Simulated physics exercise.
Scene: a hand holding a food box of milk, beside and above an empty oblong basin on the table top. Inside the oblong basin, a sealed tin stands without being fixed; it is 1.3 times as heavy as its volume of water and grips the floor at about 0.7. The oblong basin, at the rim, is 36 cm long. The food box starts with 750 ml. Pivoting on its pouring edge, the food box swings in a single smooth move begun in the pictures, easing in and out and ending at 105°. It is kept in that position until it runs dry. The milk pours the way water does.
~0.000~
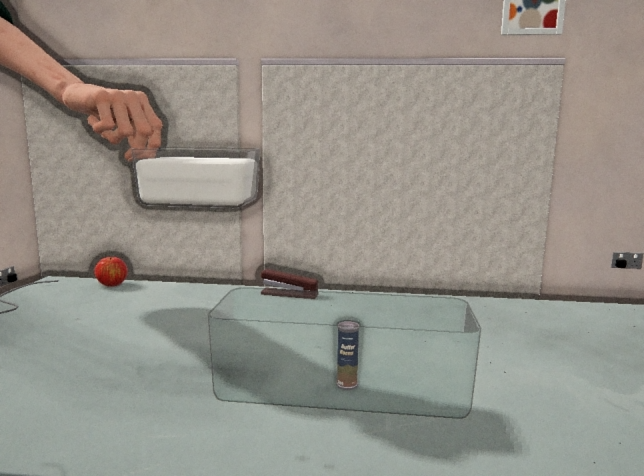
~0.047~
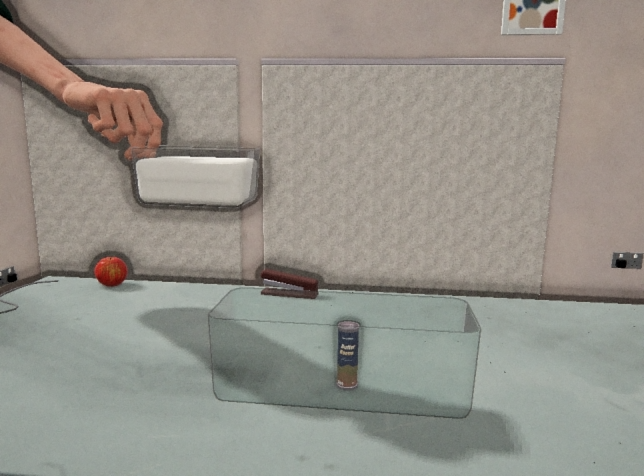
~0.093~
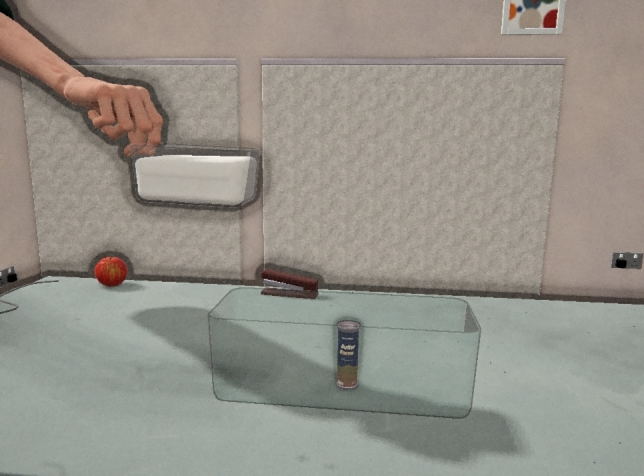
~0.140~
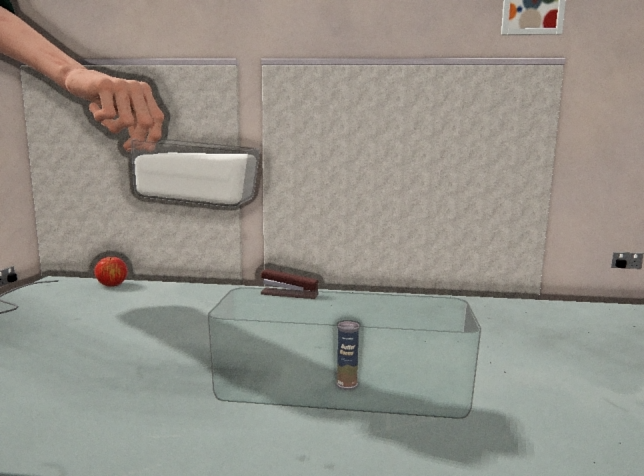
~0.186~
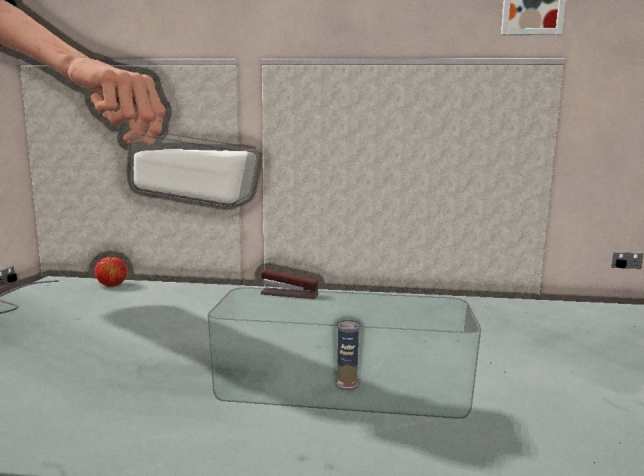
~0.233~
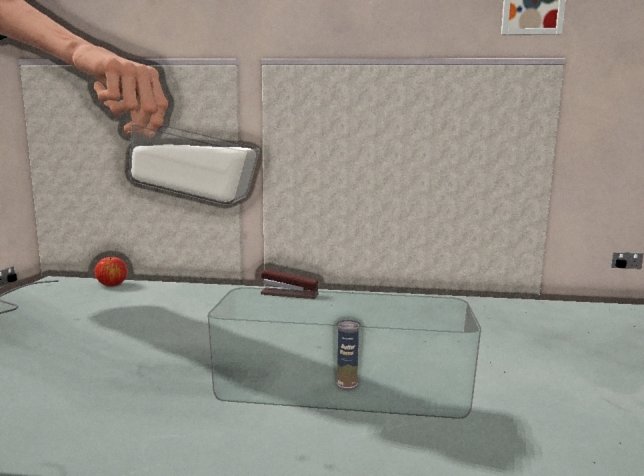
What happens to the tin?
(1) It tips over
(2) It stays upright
It stays upright (2).
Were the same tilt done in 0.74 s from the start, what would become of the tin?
In that case the tin does not tip.
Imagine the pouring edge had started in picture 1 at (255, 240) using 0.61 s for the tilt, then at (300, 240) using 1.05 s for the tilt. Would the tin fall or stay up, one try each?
Trial 1 - tin tips; trial 2 - tin stays standing.
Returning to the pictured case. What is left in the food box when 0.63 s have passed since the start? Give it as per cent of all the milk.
About 50 per cent.
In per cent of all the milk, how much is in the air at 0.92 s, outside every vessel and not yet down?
22 per cent or so.
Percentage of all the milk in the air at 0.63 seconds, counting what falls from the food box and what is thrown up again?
Around 44 in a hundred.
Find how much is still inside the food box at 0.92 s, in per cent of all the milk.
7 per cent or so.
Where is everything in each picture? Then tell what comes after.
In the first picture, it leans 0°; its right rim is at (253, 151); the milk meets the walls at (150, 160) and (252, 162); the oblong basin's rim runs from (221, 303) to (473, 316); the tin's top is at (348, 329).
In the second picture, it leans 1°; its right rim is at (253, 152); the milk meets the walls at (150, 160) and (252, 162).
In the third picture, it leans 2°; its right rim is at (253, 152); the milk meets the walls at (149, 159) and (251, 160).
In the fourth picture, it leans 5°; its right rim is at (253, 152); the milk meets the walls at (149, 156) and (252, 158).
In the fifth picture, it leans 8°; its right rim is at (253, 152); the milk meets the walls at (148, 152) and (252, 155).
In the sixth picture, it leans 12°; its right rim is at (252, 152); the milk meets the walls at (147, 148) and (251, 152).
Then, 0.63 s in, the tilt is 68° and 51 per cent is still to pour; the tin stands where it began.
Then, 0.92 s in, the tilt is 101° and 7 per cent is still to pour; the tin stands where it began.
Then, 1.22 s in, the tilt is 105° and 0 per cent is still to pour; the tin stands where it began.
Then, 1.55 s in, the tilt is 105° and 0 per cent is still to pour; the tin stands where it began.
Finally, the tin stands where it began.
